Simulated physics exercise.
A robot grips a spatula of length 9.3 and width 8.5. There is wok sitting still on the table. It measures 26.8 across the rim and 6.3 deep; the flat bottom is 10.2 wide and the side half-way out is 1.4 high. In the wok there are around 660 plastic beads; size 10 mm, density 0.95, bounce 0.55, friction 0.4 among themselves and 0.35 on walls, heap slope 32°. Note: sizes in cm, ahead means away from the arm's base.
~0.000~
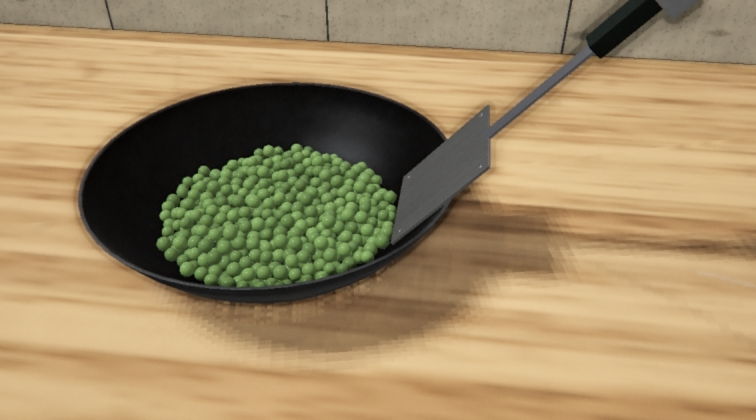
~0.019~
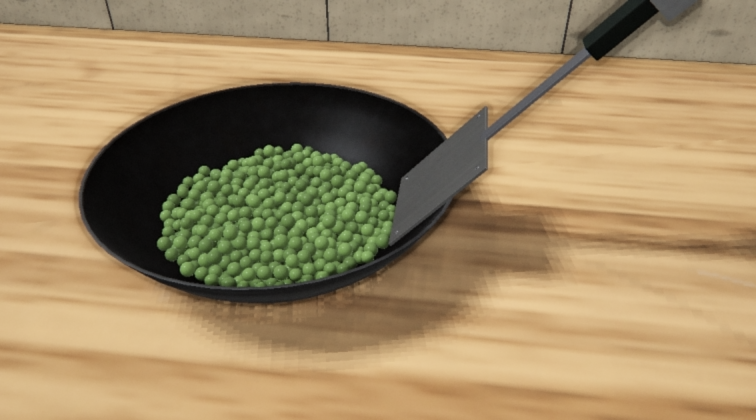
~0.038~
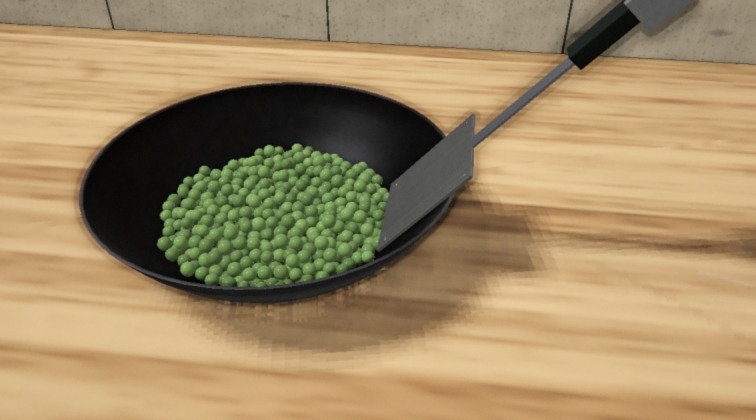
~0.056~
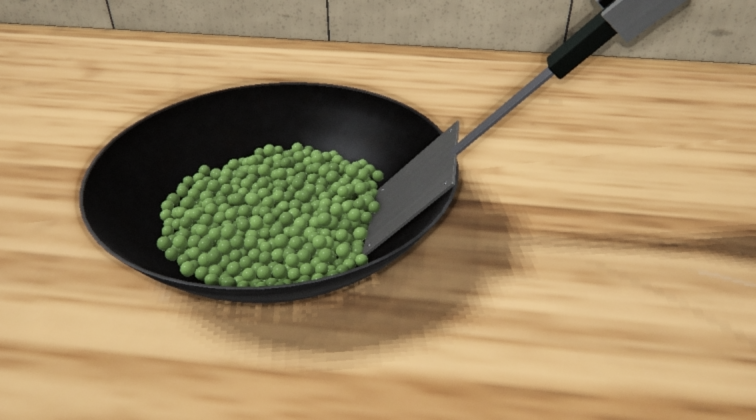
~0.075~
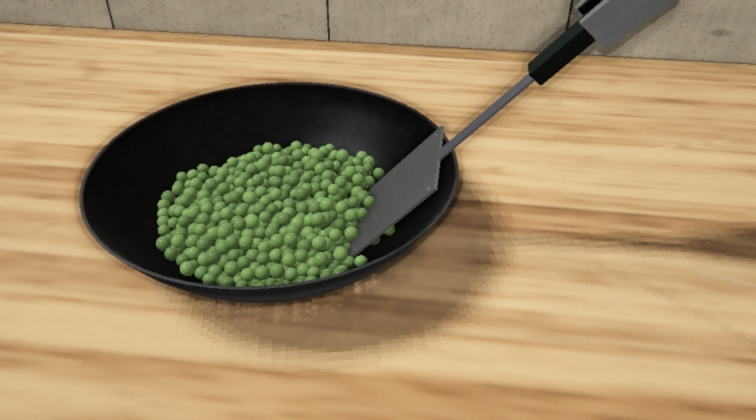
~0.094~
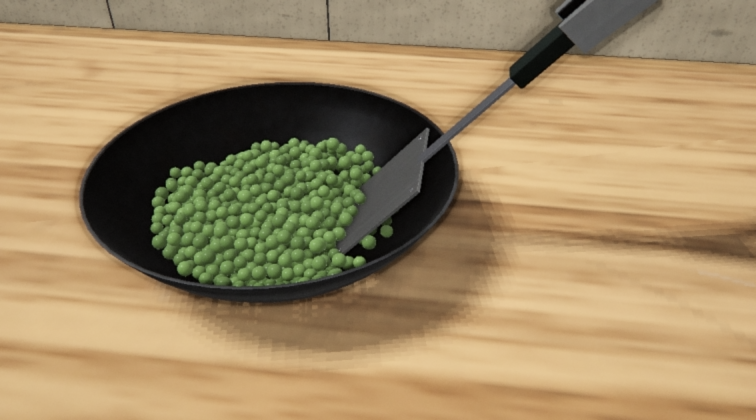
On a wooden counter, a metal spatula sliding down and left into a black wok, pushing into a heap of green beads.
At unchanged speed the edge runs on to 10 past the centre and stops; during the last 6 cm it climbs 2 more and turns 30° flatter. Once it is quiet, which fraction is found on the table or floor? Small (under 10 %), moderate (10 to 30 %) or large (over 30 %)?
Moderate.
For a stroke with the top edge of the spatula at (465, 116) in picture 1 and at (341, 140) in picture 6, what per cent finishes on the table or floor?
About 40 per cent.
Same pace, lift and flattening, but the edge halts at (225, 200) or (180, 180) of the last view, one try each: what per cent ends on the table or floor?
Respectively some 0 and 0 percent end on the table or floor.
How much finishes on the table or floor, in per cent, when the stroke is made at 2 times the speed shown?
Estimate: Close to 40 %.
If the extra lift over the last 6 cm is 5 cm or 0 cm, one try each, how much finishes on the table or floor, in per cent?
15 and 10 %.
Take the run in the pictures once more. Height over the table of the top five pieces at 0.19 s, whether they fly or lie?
They are near 5 cm up.
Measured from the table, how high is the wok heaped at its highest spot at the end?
Near 7.0 centimetres high.
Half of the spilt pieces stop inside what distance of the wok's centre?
Some 22 cm.
After 0.19 s, sloping 49°, highest piece 5 above the table; 658 in the wok.
After 0.28 s, sloping 39°, highest piece 7 above the table; 658 in the wok.
After 0.52 s, sloping 19°, highest piece 9 above the table; 544 in the wok, 90 on the table or floor, 24 on the blade or in flight.
After 1.57 s, sloping 19°, highest piece 7 above the table; 543 in the wok, 115 on the table or floor.
At rest, 543 in the wok, 115 on the table or floor. That is 17 % on the table or floor.
